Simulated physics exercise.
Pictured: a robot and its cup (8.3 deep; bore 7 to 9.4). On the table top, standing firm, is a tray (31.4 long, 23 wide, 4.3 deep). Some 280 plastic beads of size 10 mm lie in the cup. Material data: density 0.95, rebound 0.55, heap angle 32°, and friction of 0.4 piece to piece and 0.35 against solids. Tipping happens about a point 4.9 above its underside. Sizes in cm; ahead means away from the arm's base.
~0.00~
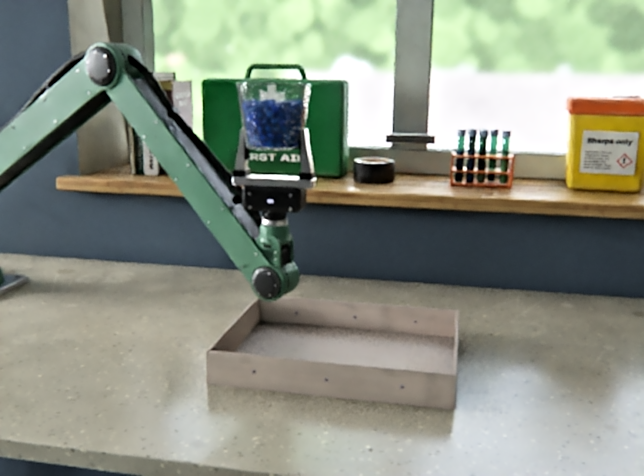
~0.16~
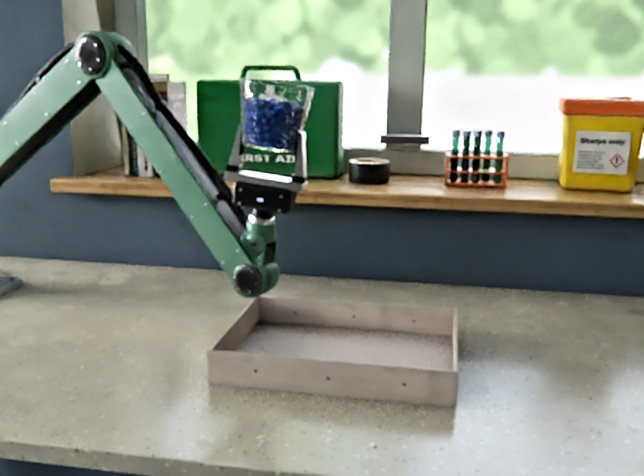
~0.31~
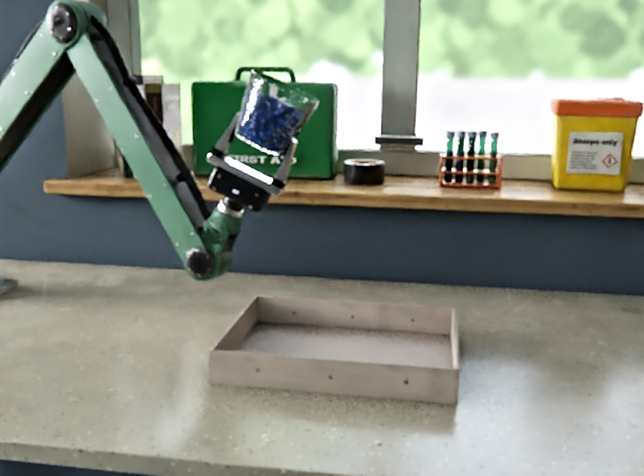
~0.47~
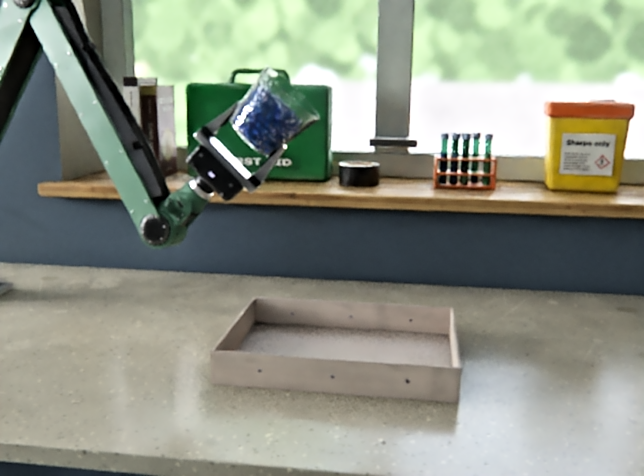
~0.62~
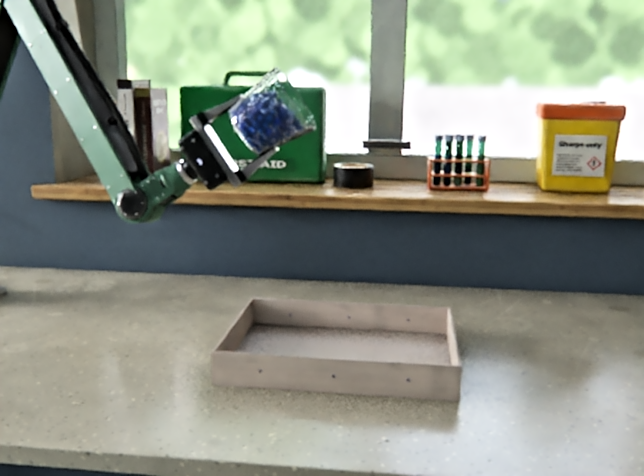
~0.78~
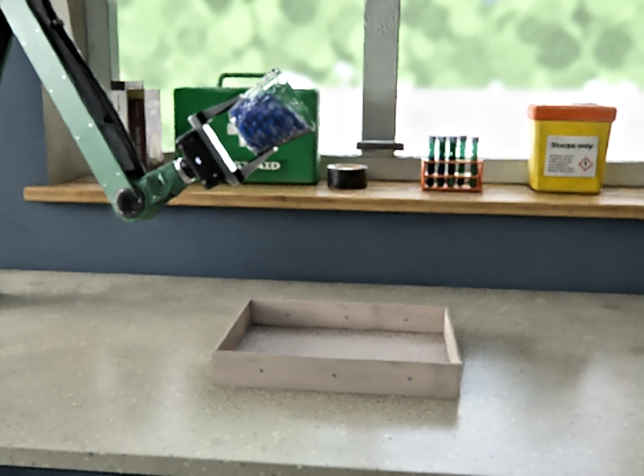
We see a green robot arm holding a clear cup of blue beads above a counter with a shallow open tray; the arm swings left while steadily tilting the cup to the right, the beads remaining inside, then barely moves.
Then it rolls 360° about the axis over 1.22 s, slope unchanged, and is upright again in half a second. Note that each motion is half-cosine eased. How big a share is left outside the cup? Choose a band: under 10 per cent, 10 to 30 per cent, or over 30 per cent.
Band: Under 10 per cent.
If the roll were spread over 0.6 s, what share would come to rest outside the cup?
That would give near 0 in a hundred.
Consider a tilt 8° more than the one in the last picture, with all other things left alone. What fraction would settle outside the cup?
In that case I'd expect around 20 per cent.
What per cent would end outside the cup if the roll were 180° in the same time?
In that case you'd get close to 0 per cent.
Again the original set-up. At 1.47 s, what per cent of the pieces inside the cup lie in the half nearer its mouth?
Something near 35 in a hundred.
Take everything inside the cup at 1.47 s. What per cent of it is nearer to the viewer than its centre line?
Some 40 percent of the contents is nearer the viewer than the centre line.
By 1.47 s, tipped 57°, highest piece 38 above the table; 271 in the cup, 6 in flight or on a rim.
By 2.16 s, tipped 44°, highest piece 36 above the table; 265 in the cup, 10 in the tray, 2 in flight or on a rim.
By 2.70 s, upright, highest piece 38 above the table; 265 in the cup, 12 in the tray.
By 3.40 s, upright, highest piece 38 above the table; 265 in the cup, 12 in the tray.
Final count, 265 in the cup, 12 in the tray. That is 4 % outside the cup.
